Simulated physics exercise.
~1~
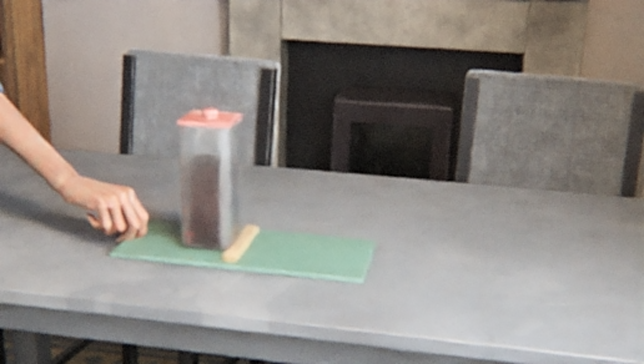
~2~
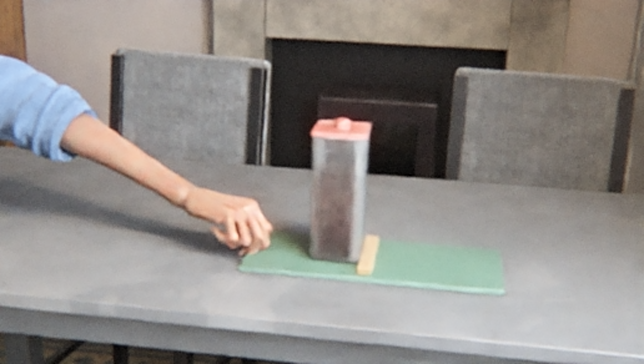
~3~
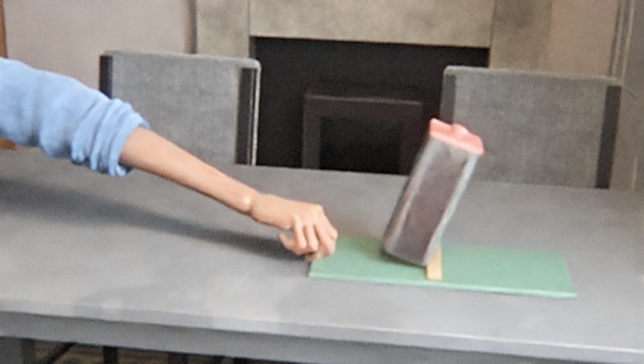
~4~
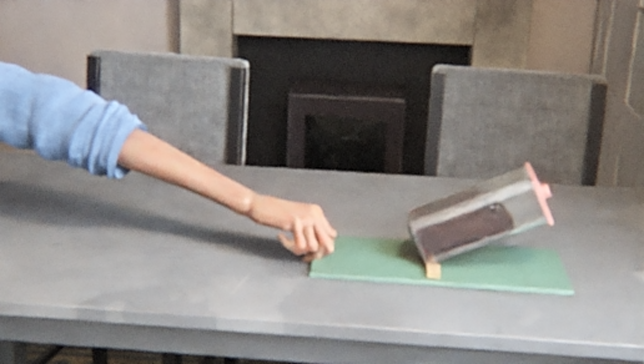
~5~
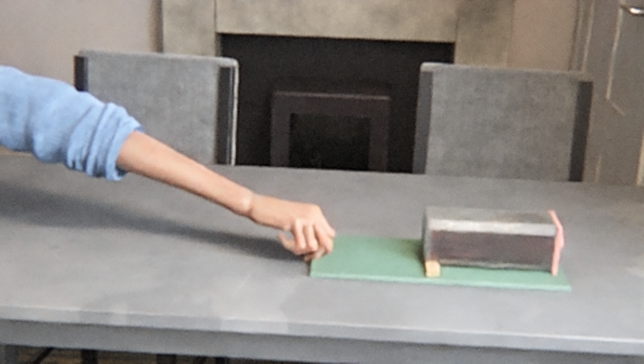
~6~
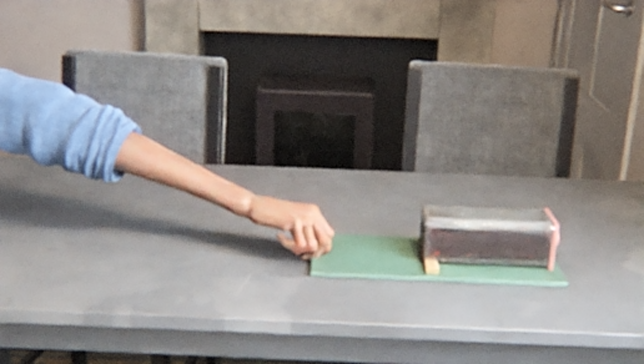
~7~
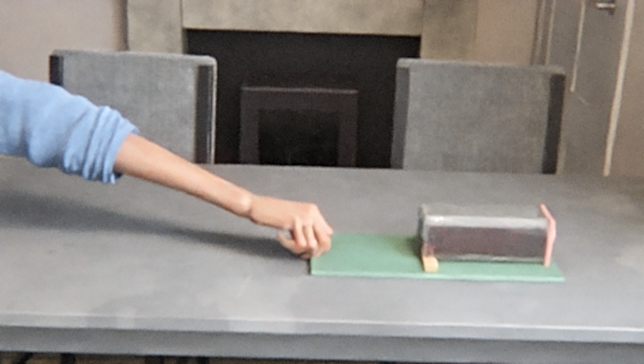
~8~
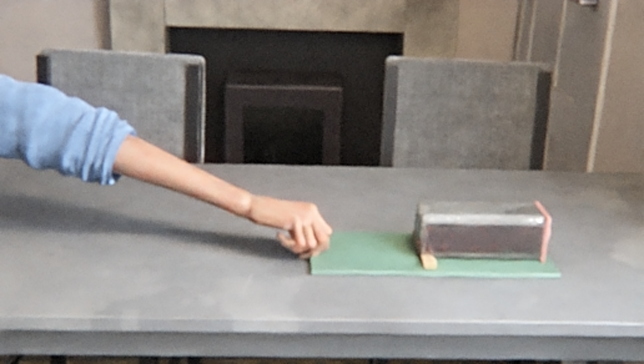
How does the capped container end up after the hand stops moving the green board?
It topples to the right over the small batten and ends up lying on its side, with its red cap pointing to the right.
